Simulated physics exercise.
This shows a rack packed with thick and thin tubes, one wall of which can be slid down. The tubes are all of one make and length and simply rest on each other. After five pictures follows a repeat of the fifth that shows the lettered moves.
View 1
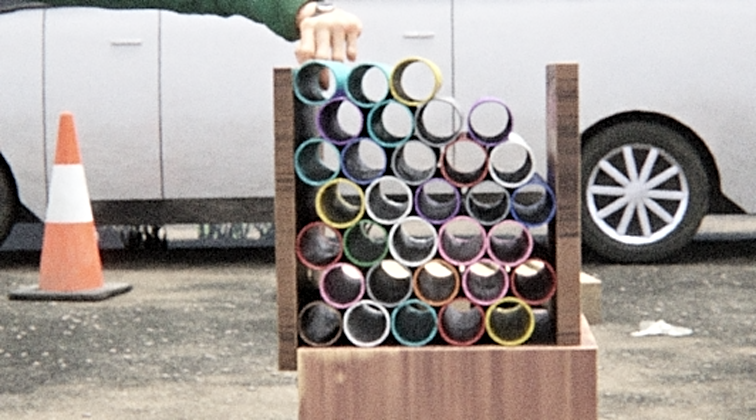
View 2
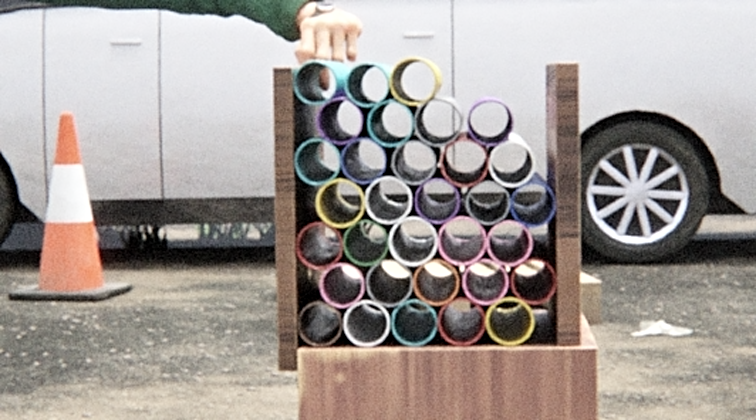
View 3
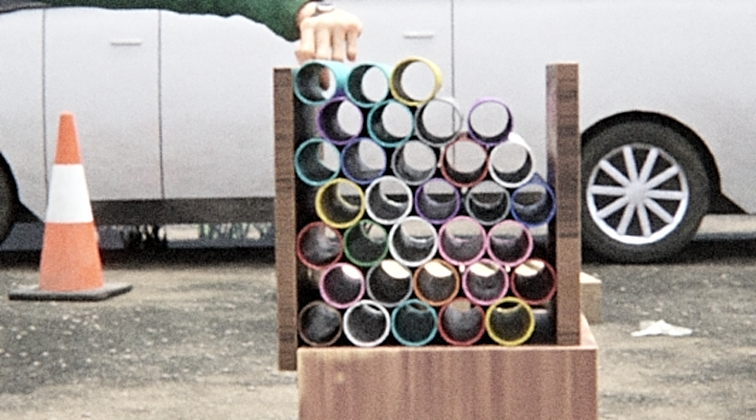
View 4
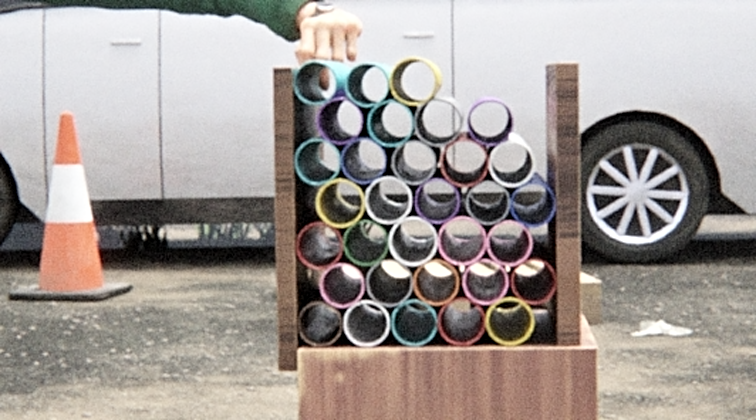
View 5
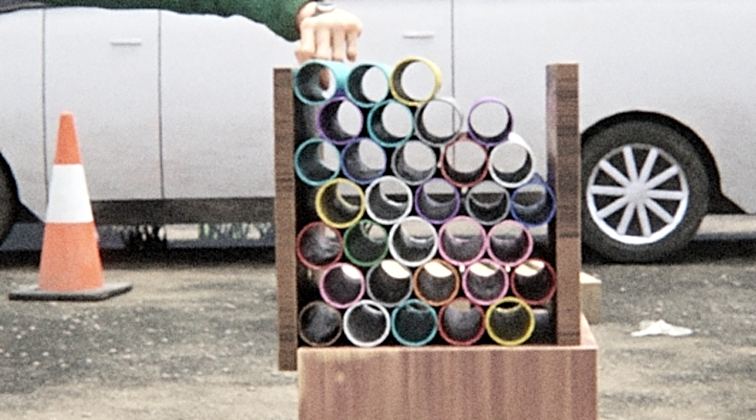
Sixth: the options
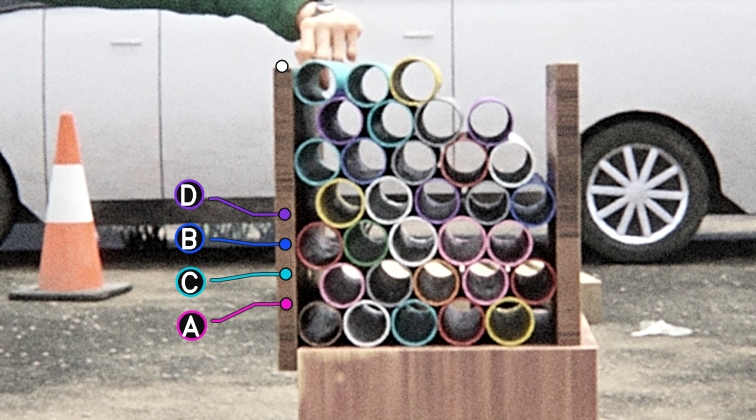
Colourful tubes sitting stacked between wooden boards, a hand resting at the top left, with a traffic cone and pale car behind.
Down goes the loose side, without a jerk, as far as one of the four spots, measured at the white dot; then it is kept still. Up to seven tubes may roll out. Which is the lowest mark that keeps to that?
Mark C is as low as it can go.
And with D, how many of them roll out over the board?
It comes to four.
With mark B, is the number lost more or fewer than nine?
Fewer than nine.
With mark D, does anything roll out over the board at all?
At D: Yes.
On the marked copy, A at (286, 304); B at (285, 244); C at (286, 274); D at (285, 215); the white dot at (282, 67).
Taking C. A third of the way, top of the board (294, 156).
Two thirds of the way, top of the board (296, 256).
When it is over, top of the board (296, 273), about four out over the board.
As for the rest, A more than seven out over the board; B about four out over the board; D about four out over the board.
